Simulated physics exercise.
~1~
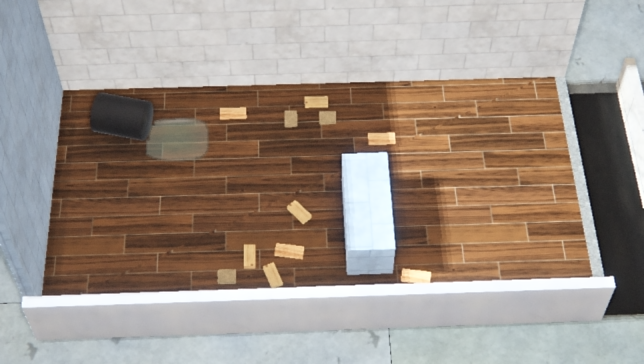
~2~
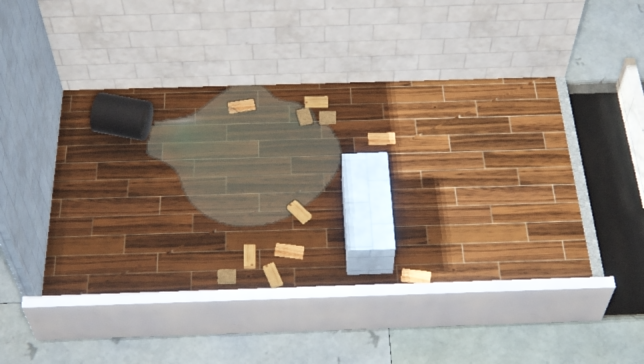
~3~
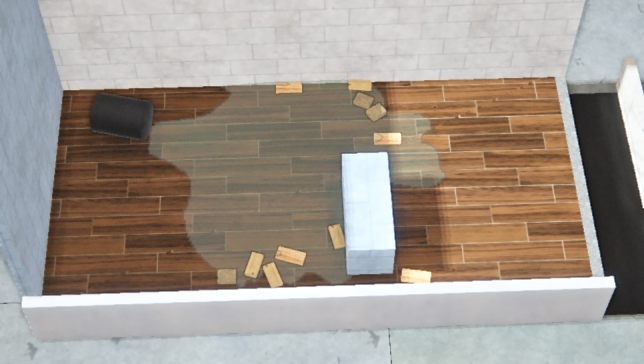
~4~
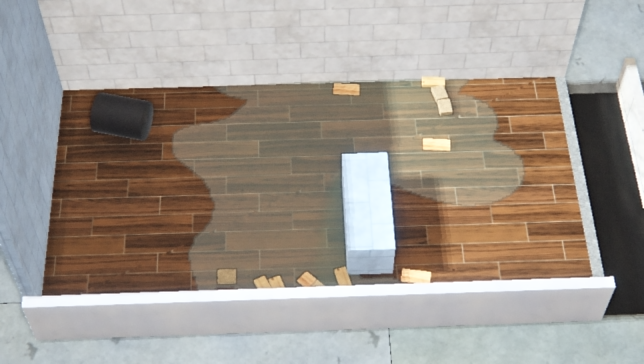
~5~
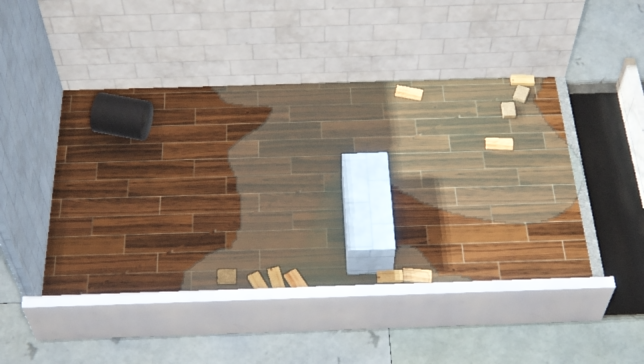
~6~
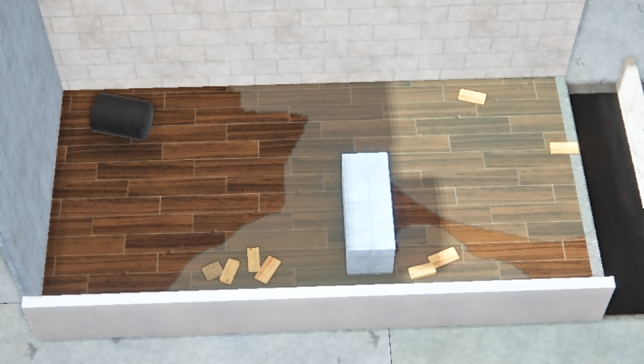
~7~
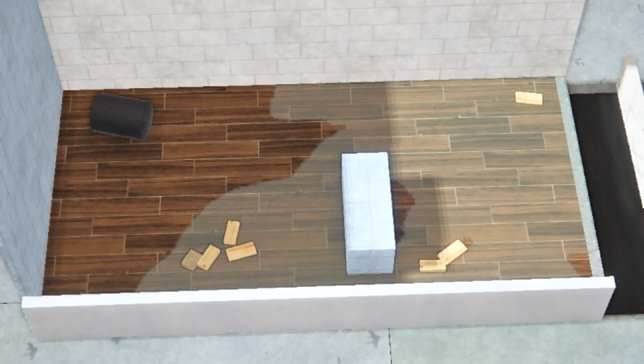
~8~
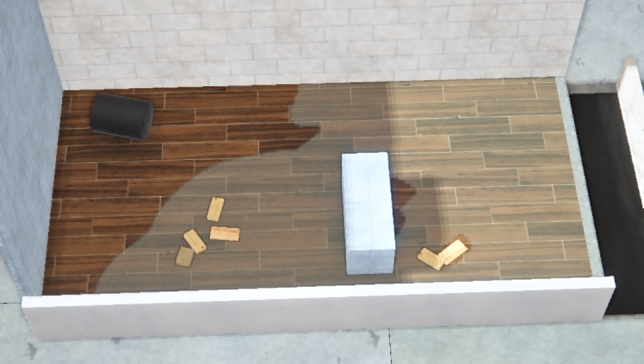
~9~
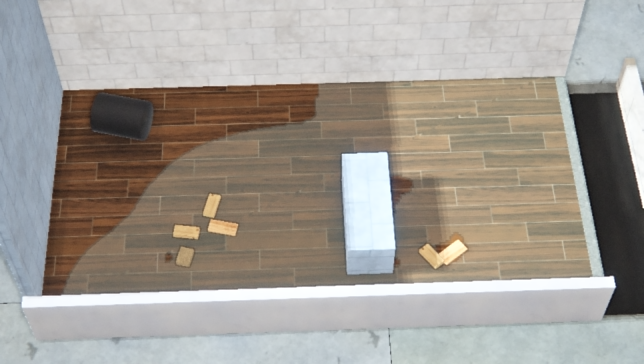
The clip opens on a walled room with a plank floor, a pale upright block, scattered small wooden pieces, and a dark cylinder at the upper left with a small murky puddle beside it. The liquid swells into a broad pool and spreads rightward around the block, pushing pieces along. Several drift along the back wall toward the open right side, where they disappear one after another, while others gather near the front wall. The wet area then withdraws from the cylinder but creeps toward the lower left. Finally, two small clusters rest on the wet floor, either side of the block.
